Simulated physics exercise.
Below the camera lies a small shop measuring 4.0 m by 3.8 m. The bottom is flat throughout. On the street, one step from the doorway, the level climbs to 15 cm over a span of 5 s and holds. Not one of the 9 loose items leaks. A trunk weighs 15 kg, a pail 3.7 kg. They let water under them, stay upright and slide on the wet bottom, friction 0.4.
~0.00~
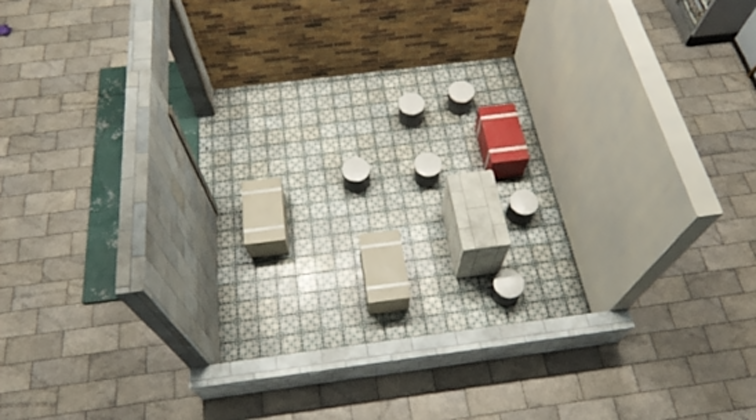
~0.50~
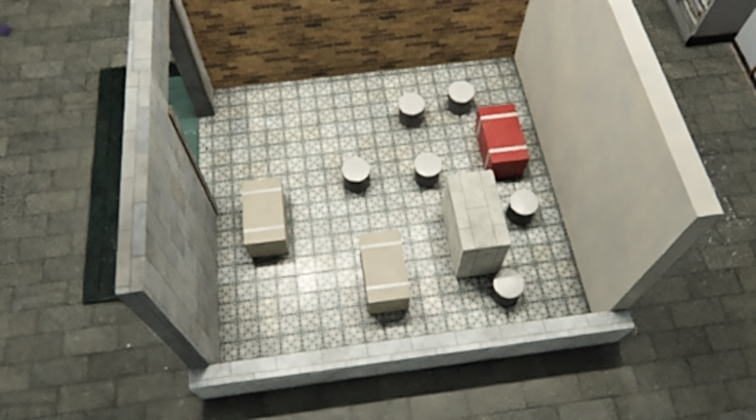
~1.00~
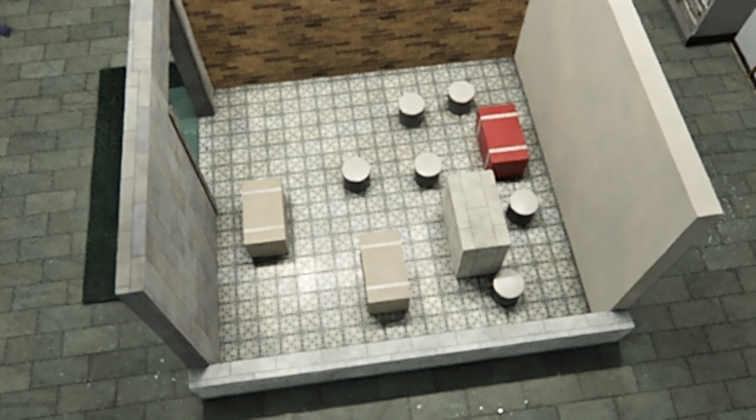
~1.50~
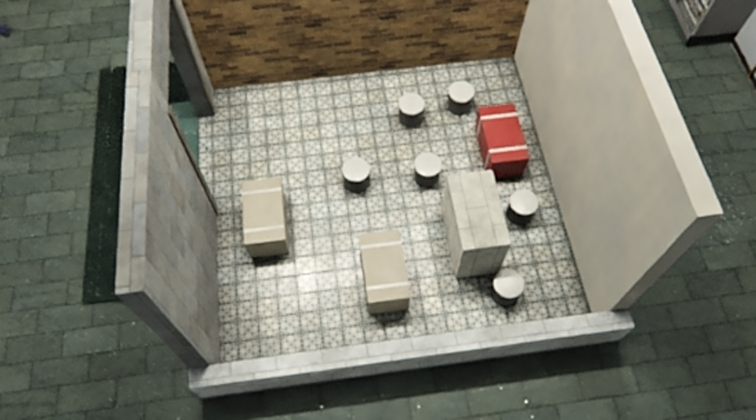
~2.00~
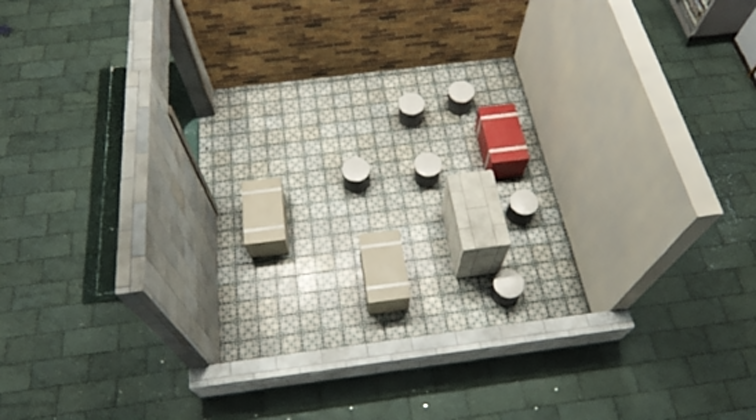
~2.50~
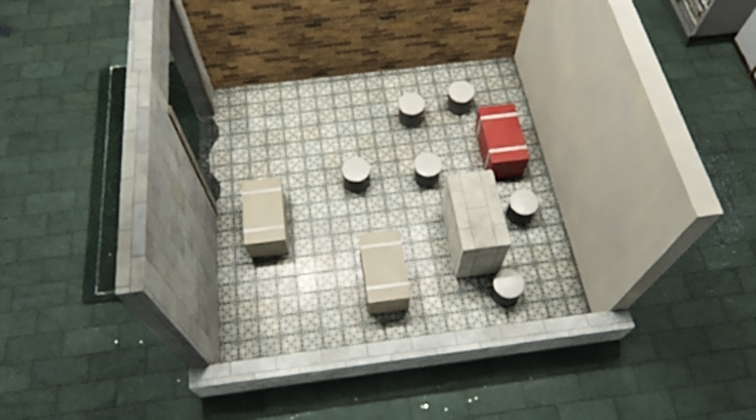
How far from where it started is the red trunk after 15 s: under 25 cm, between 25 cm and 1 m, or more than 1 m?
Is swept away.
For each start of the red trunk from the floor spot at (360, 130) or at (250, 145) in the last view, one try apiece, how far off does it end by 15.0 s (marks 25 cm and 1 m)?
So, one try each: It goes a long distance the first time and goes a long distance the second.
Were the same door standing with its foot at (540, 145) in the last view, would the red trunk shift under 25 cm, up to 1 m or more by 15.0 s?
Red trunk: Long trip.
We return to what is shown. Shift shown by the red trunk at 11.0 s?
Some 150 cm from the start.
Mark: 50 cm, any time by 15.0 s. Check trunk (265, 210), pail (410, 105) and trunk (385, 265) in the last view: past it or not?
Result, in order: Lower / higher / higher.
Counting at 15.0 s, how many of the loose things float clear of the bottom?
9 of them.
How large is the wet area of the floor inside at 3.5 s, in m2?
About 1.0 m2.
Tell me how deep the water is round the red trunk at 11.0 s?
Depth approx. 7 cm.
After 3.5 s the red trunk is near (504, 132), 0.0 m from its start, aground; 0 afloat.
After 6.8 s the red trunk is near (505, 132), 0.0 m from its start, aground; 0 afloat.
After 11.0 s the red trunk is near (559, 257), 1.7 m from its start, afloat; 5 afloat.
After 15.0 s the red trunk is near (429, 298), 2.3 m from its start, afloat; 9 afloat.
